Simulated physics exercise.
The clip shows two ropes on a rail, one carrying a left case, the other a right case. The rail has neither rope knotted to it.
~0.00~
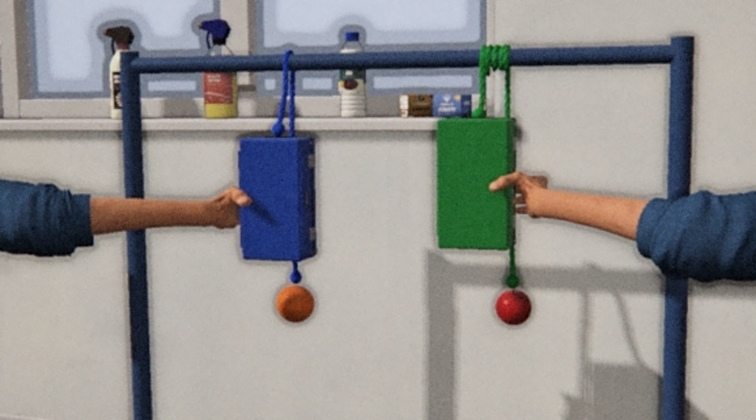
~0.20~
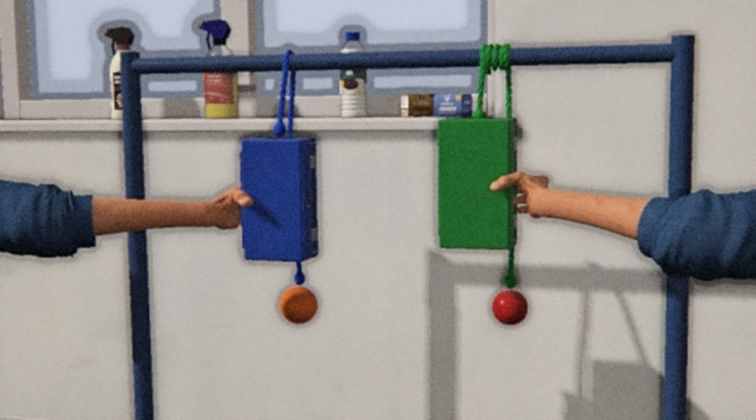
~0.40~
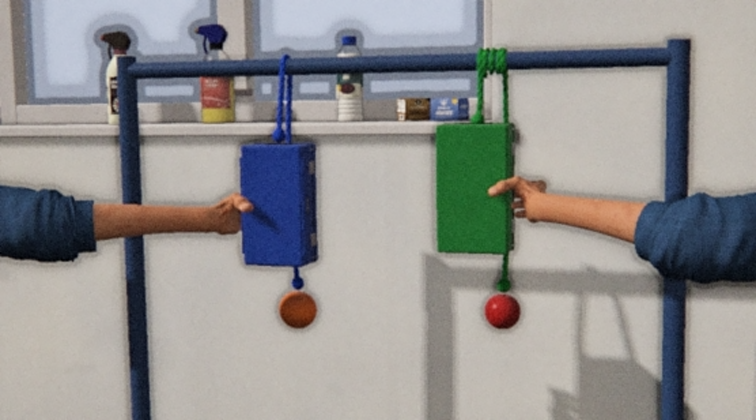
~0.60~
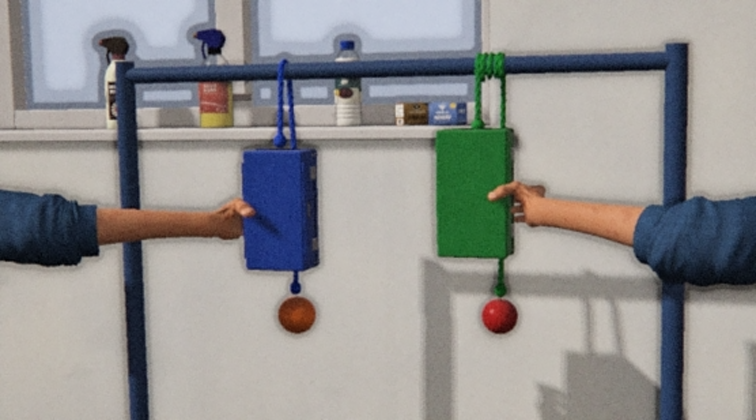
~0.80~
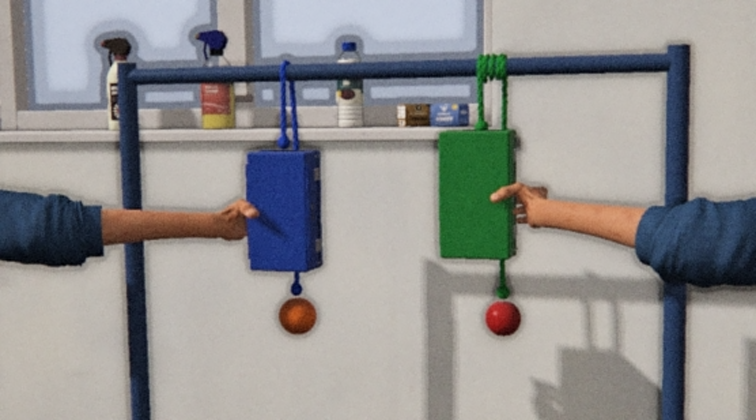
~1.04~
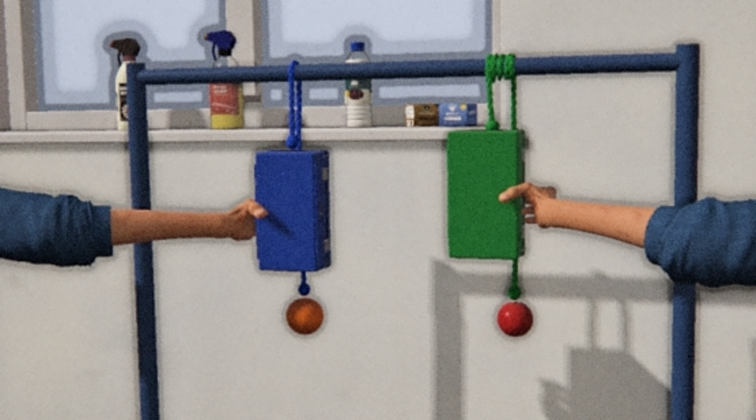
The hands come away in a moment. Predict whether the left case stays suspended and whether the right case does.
My prediction: The left case falls, the right case stays suspended.
Around 1.70 s, left case on the floor; right case in the air near (492, 202).
Finally, left case on the floor; right case in the air near (492, 202). The left case runs down to the floor and the right case is held.
